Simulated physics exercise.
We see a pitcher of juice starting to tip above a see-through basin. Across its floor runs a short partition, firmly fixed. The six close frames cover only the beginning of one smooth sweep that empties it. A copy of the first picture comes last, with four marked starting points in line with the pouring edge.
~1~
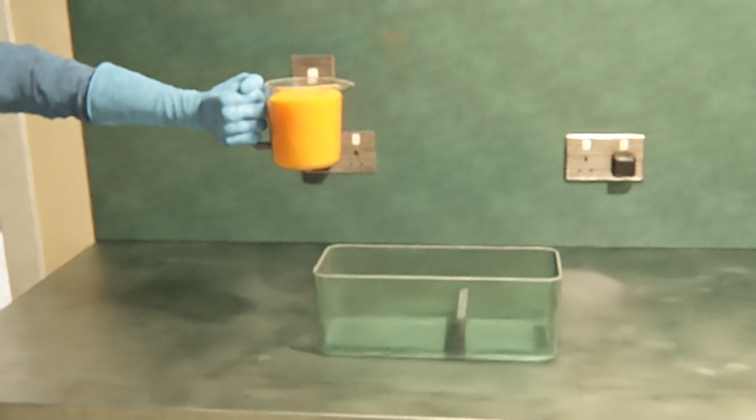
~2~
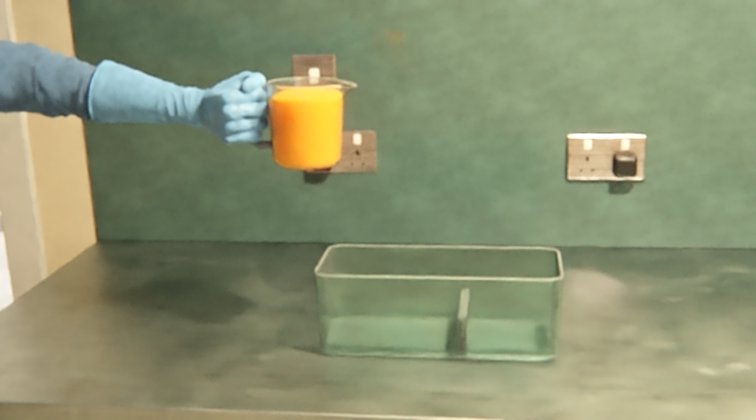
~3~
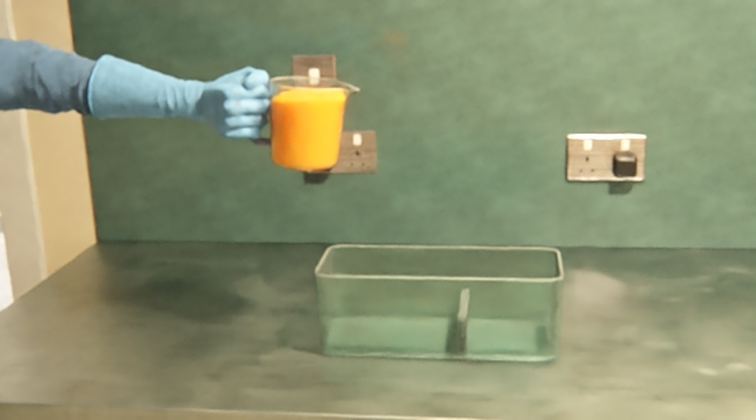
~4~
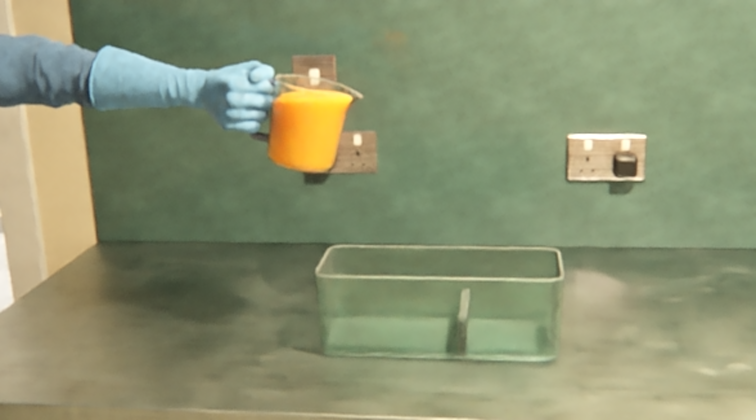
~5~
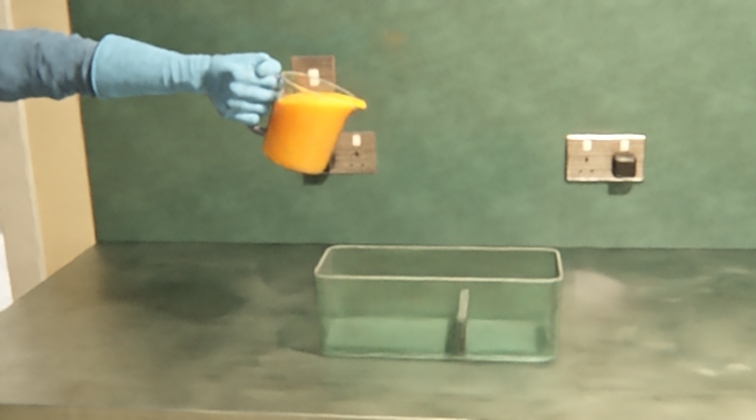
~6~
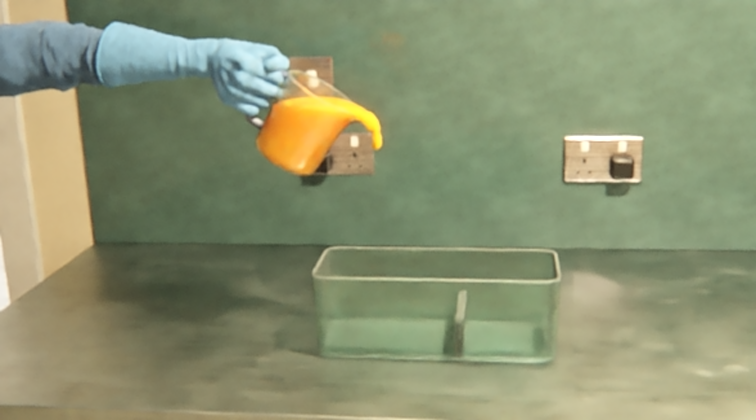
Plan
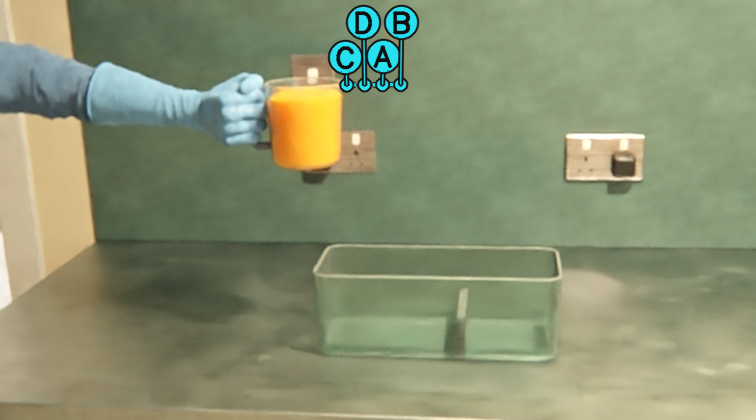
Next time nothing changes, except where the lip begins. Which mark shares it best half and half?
The best dot is B.
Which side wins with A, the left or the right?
More ends on the left.
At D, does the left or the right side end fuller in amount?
The left one.
On the marked copy, A at (382, 84); B at (400, 84); C at (346, 85); D at (364, 84).
Choosing A, about 85 % ends left of the wall and 9 % right of it; 6 % is lost outside.
Choosing B, about 51 % ends left of the wall and 46 % right of it.
Choosing C, about 95 % ends left of the wall and 3 % right of it.
Choosing D, about 93 % ends left of the wall and 4 % right of it; 3 % is lost outside.
